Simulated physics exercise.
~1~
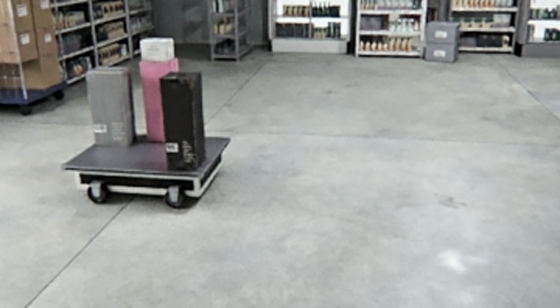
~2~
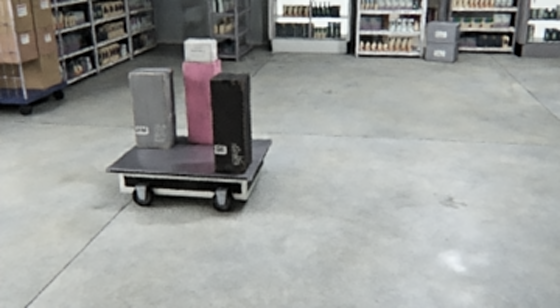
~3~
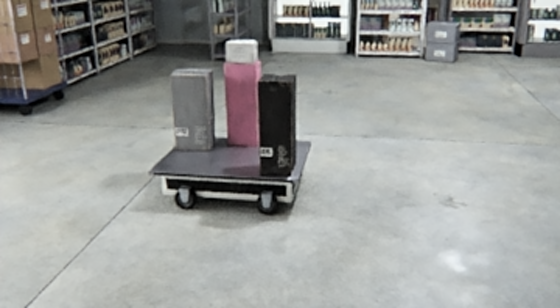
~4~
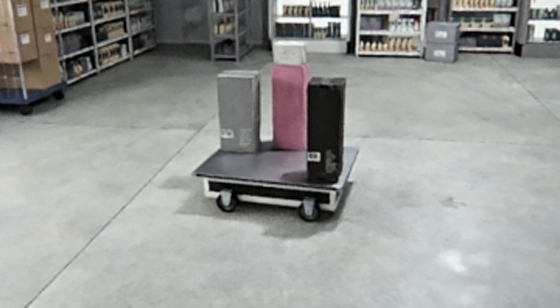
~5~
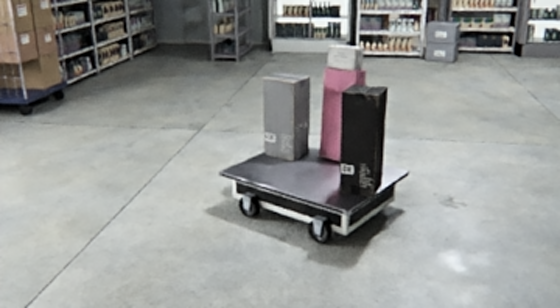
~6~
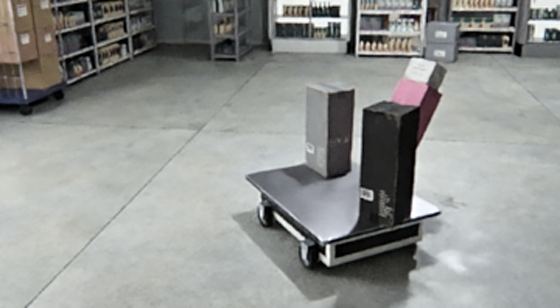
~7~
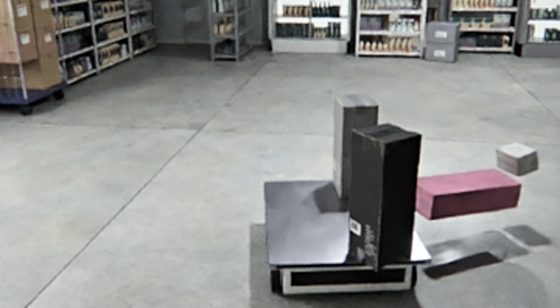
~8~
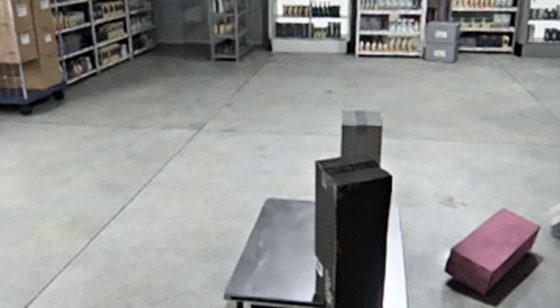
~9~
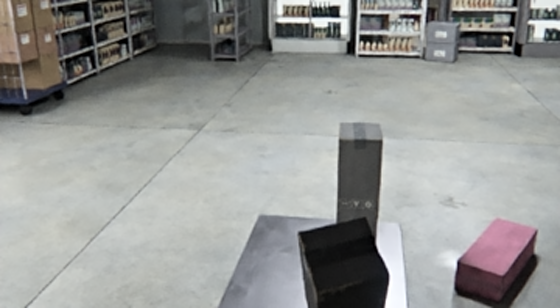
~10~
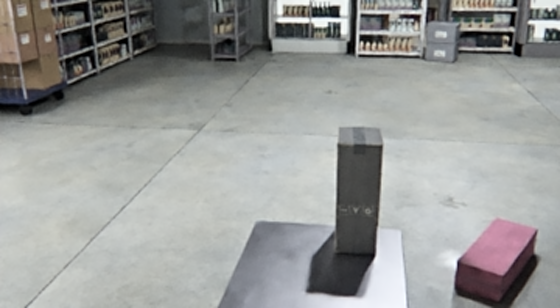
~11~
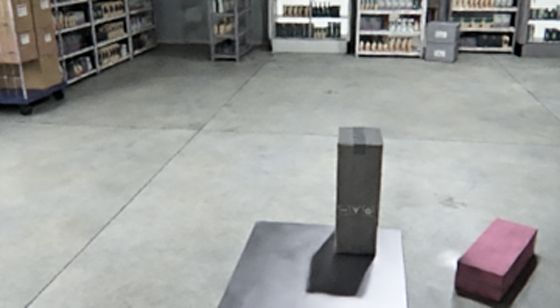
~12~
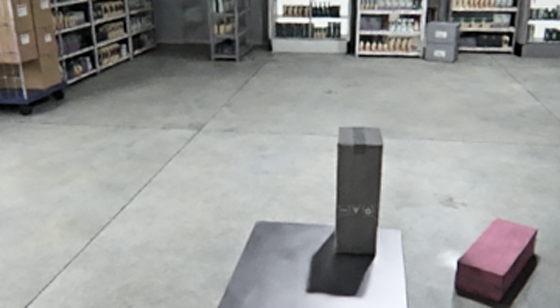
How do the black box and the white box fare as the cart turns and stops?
Both topple. The white box falls off along with the pink one during the turn, and the black box tips over later and drops out of view.
